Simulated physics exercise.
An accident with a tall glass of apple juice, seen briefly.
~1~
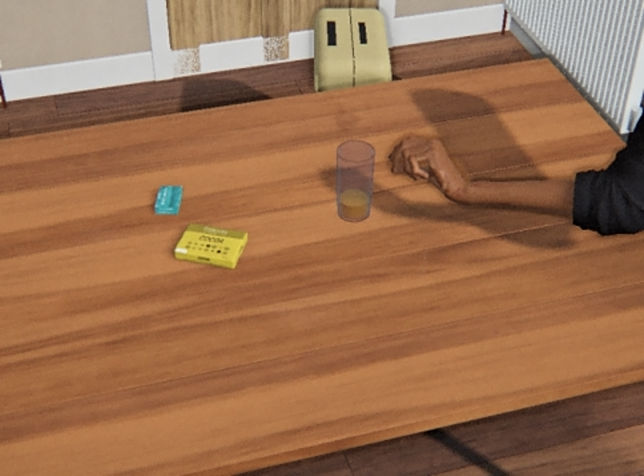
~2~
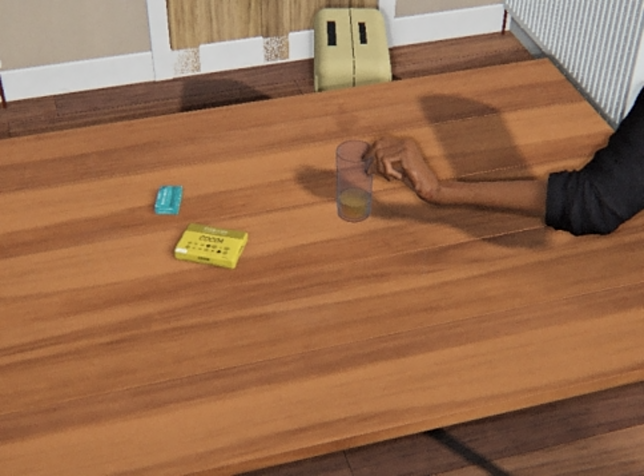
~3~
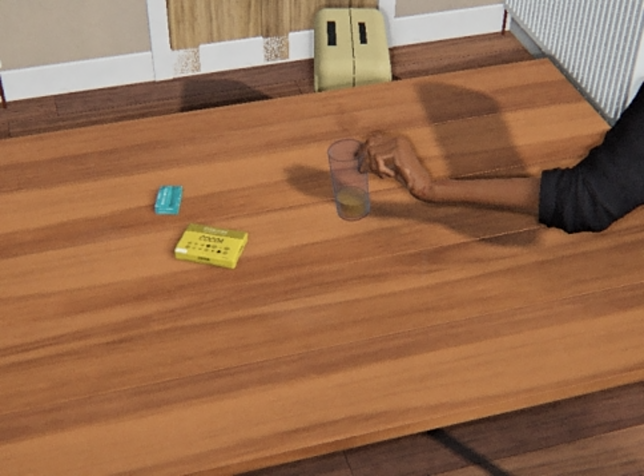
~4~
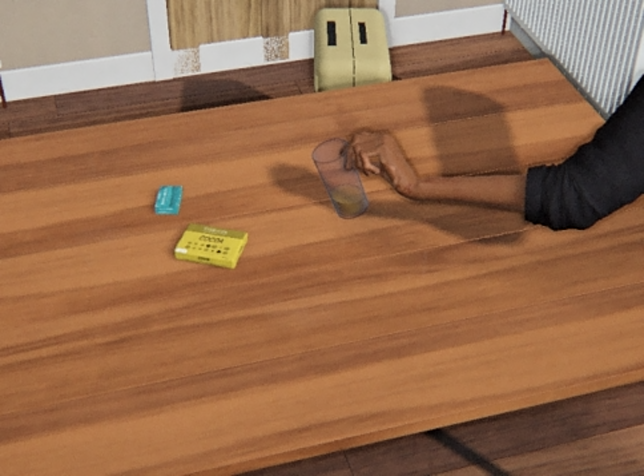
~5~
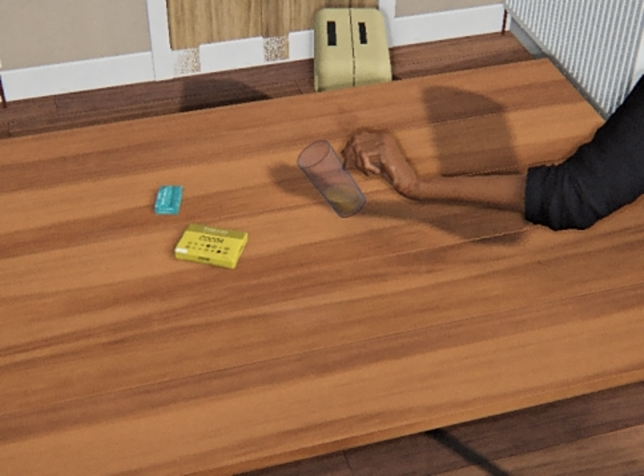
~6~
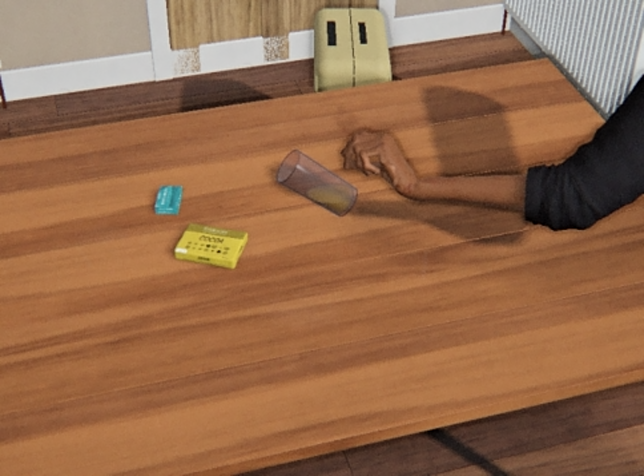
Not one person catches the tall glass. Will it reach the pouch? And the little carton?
Pouch becomes wet, little carton becomes wet.
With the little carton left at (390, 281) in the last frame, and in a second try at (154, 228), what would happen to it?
In the first spot it stays clear, in the second spot it gets hit.
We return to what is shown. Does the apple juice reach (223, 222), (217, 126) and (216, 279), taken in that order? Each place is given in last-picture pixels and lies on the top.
Spot one - touched at some point; spot two - never touched; spot three - never touched.
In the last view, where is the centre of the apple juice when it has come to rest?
Around (154, 216).
Shortly, the puddle covers about as much as a plate; the pouch is soaking at its edge; the little carton is soaking at its edge.
At the finish, the puddle covers about as much as a plate; the pouch is soaking at its edge; the little carton is soaking at its edge.
